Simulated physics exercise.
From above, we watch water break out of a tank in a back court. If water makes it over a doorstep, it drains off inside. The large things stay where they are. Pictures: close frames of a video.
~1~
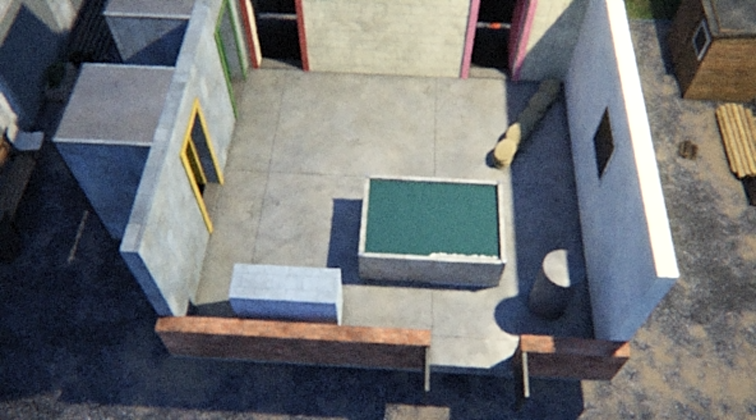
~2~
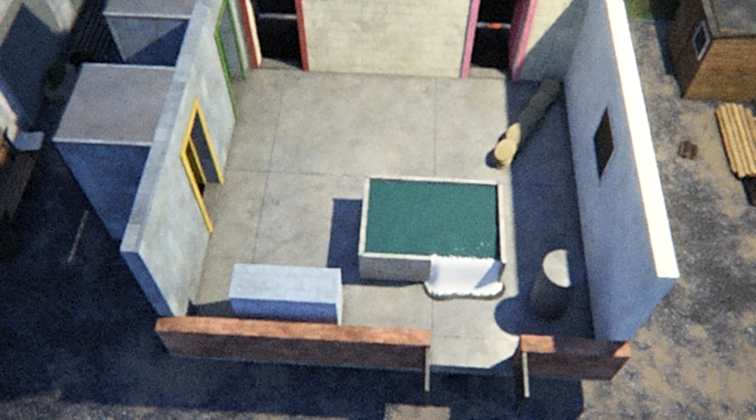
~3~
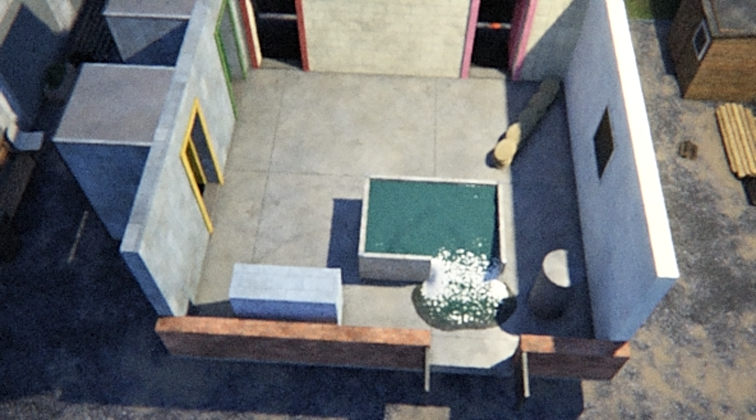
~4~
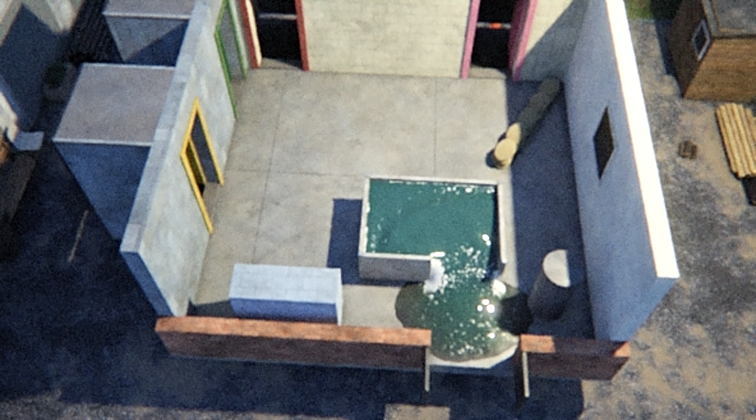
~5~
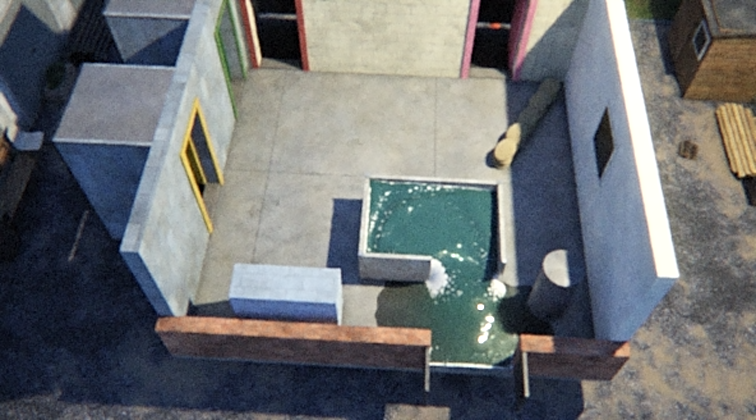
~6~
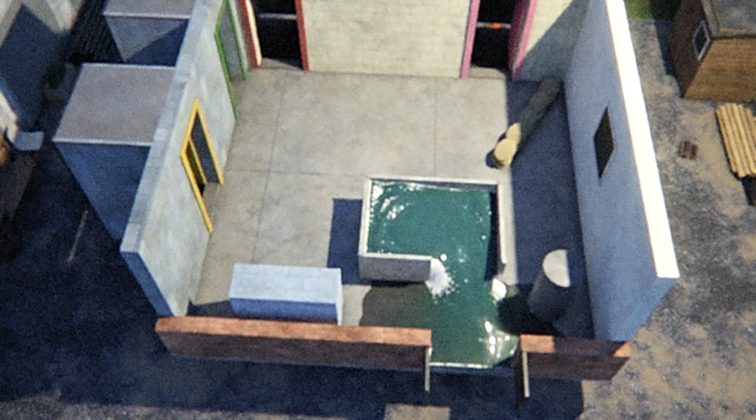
In the video, seen from above, green water in an open tank in a walled court breaks out through the front near the right corner, splashes white onto the floor, and spreads to the gap in the low brick wall.
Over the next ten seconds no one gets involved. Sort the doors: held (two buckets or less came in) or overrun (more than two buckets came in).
Sorted: Pink door held, yellow door held, red door held, green door held.
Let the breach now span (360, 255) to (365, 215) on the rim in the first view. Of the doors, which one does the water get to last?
Answer - the one in pink.
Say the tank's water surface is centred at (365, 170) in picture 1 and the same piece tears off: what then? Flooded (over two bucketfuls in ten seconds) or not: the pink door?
As far as I can tell, pink stays within limits.
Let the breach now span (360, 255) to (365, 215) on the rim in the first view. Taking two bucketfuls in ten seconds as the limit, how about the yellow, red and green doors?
One by one: Yellow door takes more; red door takes more; green door stays under.
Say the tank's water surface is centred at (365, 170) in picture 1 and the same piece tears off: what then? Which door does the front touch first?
Yellow-painted one.
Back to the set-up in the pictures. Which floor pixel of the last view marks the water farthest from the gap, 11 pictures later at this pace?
The farthest wet point should be near (188, 335).
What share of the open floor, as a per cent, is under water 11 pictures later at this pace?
Near 20 in a hundred.
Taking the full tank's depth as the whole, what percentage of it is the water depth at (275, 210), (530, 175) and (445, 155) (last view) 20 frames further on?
About 0 per cent, then 4 per cent, then 0 per cent.
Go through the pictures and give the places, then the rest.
The open tank at (433, 220) is whole and still, in the first frame.
Water pours out at (463, 275) and has run to (499, 293), in the second frame.
The front is at (510, 307), out from the gap at (463, 275), in the third frame.
Water pours out at (463, 276) and has run to a hidden place, in the fourth frame.
The front is at a hidden place, out from the gap at (463, 276), in the fifth frame.
The front is at a hidden place, out from the gap at (463, 275), in the sixth frame.
A moment on, water covers 10 % of the floor; the pink door not reached, the yellow door not reached, the red door not reached, the green door not reached.
Next, water covers 20 % of the floor; the pink door not reached, the yellow door not reached, the red door not reached, the green door not reached.
Then, water covers 30 % of the floor; the pink door not reached, the yellow door not reached, the red door not reached, the green door not reached.
Later, water covers 40 % of the floor; the pink door wet at the sill, nothing in, the yellow door wet at the sill, nothing in, the red door not reached, the green door not reached.
In the end, water covers 50 % of the floor; the pink door wet at the sill, nothing in, the yellow door wet at the sill, nothing in, the red door not reached, the green door not reached.
